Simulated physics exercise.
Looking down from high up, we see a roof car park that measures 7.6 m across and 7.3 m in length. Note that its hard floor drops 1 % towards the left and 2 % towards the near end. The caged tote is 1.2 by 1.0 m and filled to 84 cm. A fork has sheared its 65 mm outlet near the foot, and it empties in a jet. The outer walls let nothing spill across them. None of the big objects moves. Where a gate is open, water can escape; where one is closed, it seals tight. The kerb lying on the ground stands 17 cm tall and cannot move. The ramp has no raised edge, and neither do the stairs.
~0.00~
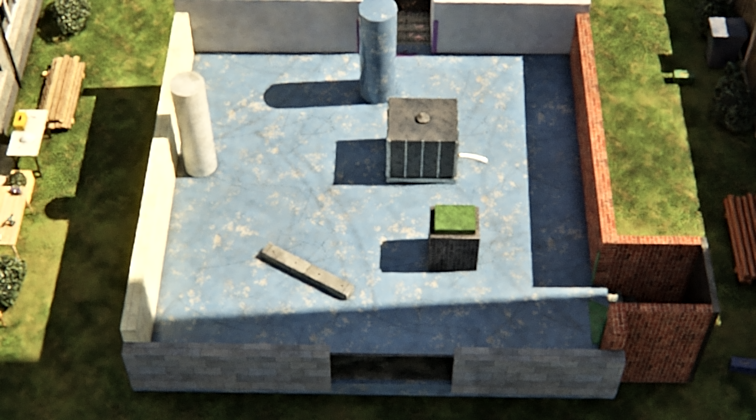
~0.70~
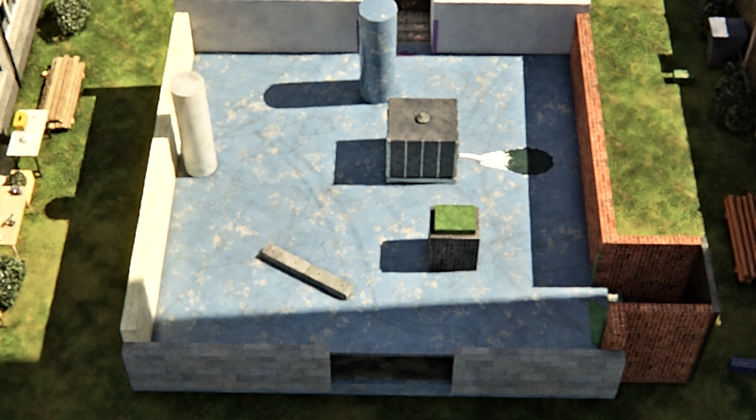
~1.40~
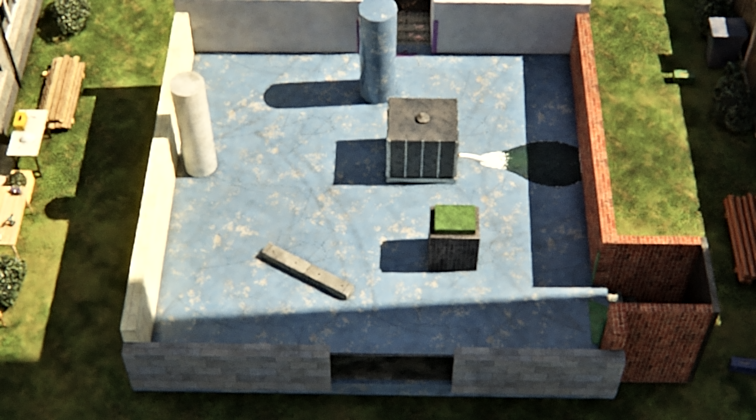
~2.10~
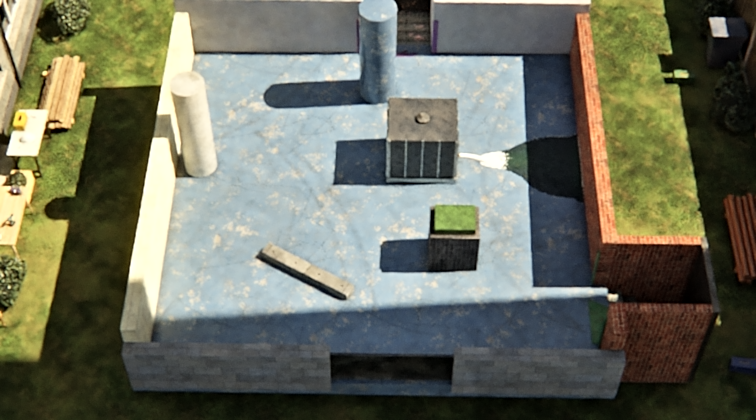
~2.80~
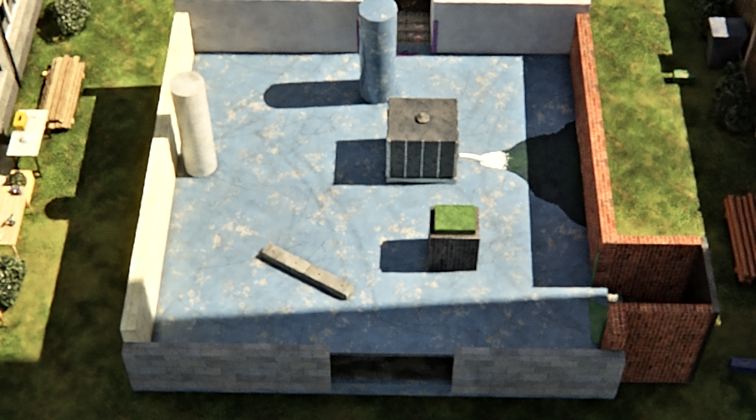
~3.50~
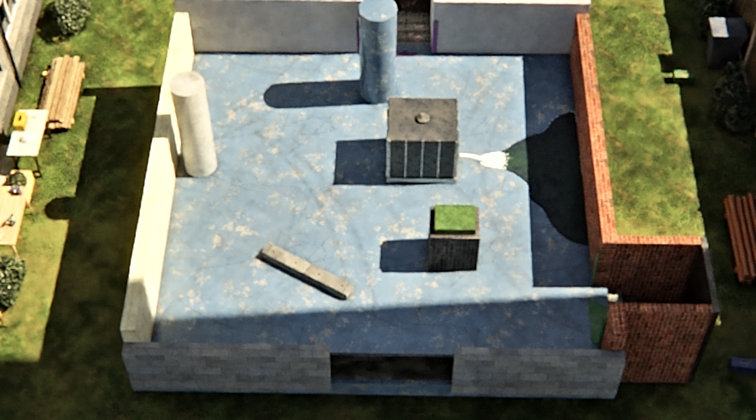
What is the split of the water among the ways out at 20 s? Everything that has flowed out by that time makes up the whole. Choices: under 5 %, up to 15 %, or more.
Gate opening - less than 5 %, stair shaft (marked green) - less than 5 %, ramp down (marked purple) - less than 5 %.
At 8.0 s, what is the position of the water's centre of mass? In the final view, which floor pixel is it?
Near (549, 198).
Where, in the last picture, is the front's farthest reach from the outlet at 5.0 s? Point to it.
Tip position: Roughly (591, 275), last view.
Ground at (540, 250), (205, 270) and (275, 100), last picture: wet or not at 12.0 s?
Soaked, bone dry, bone dry.
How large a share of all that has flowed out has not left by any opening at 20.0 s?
I'd put it at around 100 per cent.
After 5.0 s water covers 10 % of the floor and is deepest (4 cm) near (570, 163); gone so far, the gate opening 0 %, the stair shaft (marked green) 0 %, the ramp down (marked purple) 0 %.
After 8.0 s water covers 15 % of the floor and is deepest (4 cm) near (570, 163); gone so far, the gate opening 0 %, the stair shaft (marked green) 0 %, the ramp down (marked purple) 0 %.
After 12.0 s water covers 20 % of the floor and is deepest (4 cm) near (580, 163); gone so far, the gate opening 0 %, the stair shaft (marked green) 0 %, the ramp down (marked purple) 0 %.
After 16.0 s water covers 25 % of the floor and is deepest (4 cm) near (580, 163); gone so far, the gate opening 0 %, the stair shaft (marked green) 1 %, the ramp down (marked purple) 0 %.
After 20.0 s water covers 30 % of the floor and is deepest (4 cm) near (580, 163); gone so far, the gate opening 0 %, the stair shaft (marked green) 1 %, the ramp down (marked purple) 0 %.
